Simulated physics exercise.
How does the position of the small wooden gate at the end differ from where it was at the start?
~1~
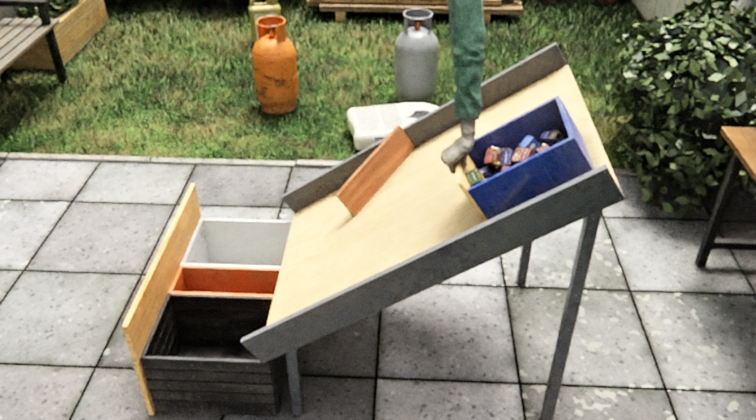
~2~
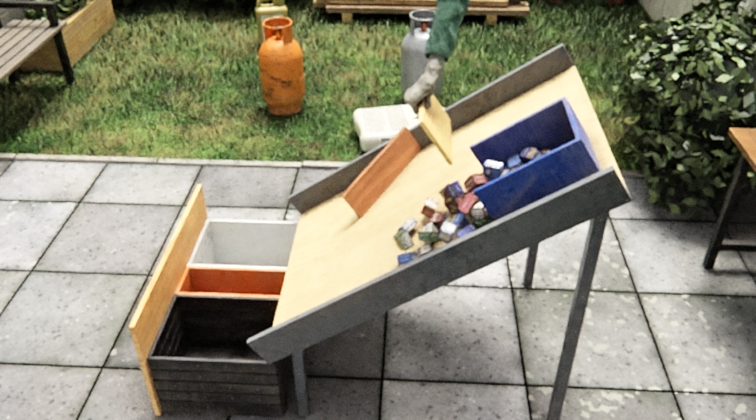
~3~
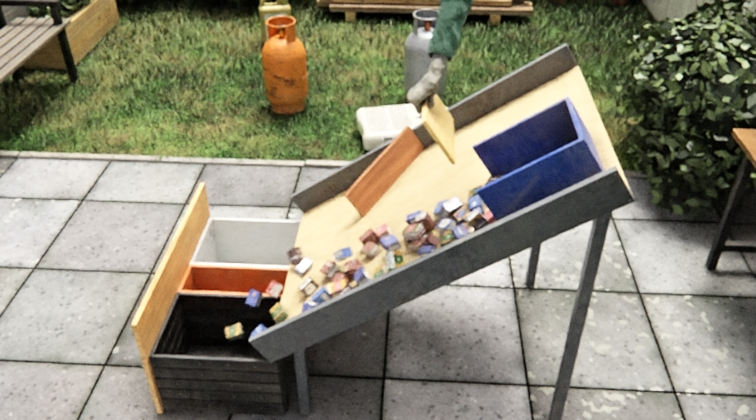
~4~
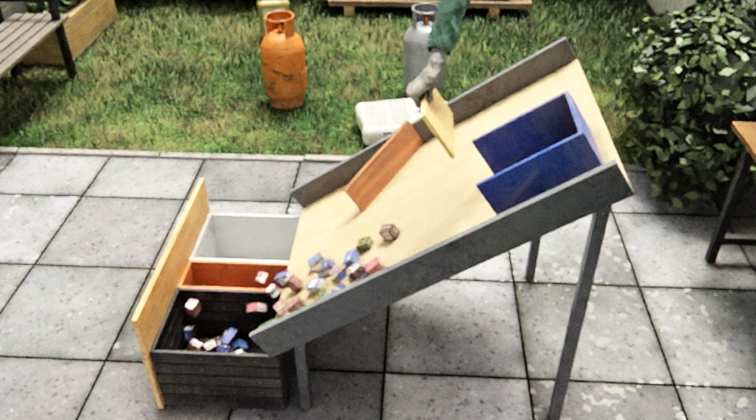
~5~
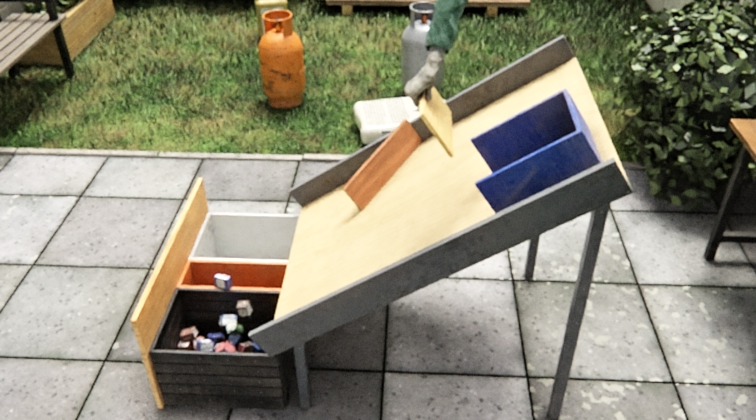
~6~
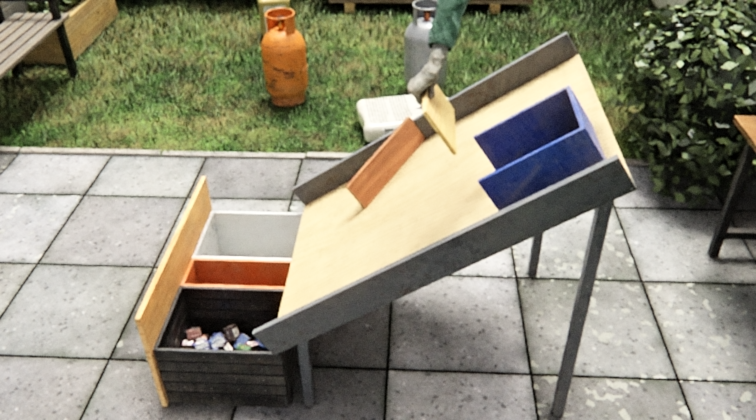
At the start the gate is at the open side of the blue pen, holding the cartons in. By the end it is farther left and higher in view, held by the gloved hand near the far rail, by the upper end of the angled board.
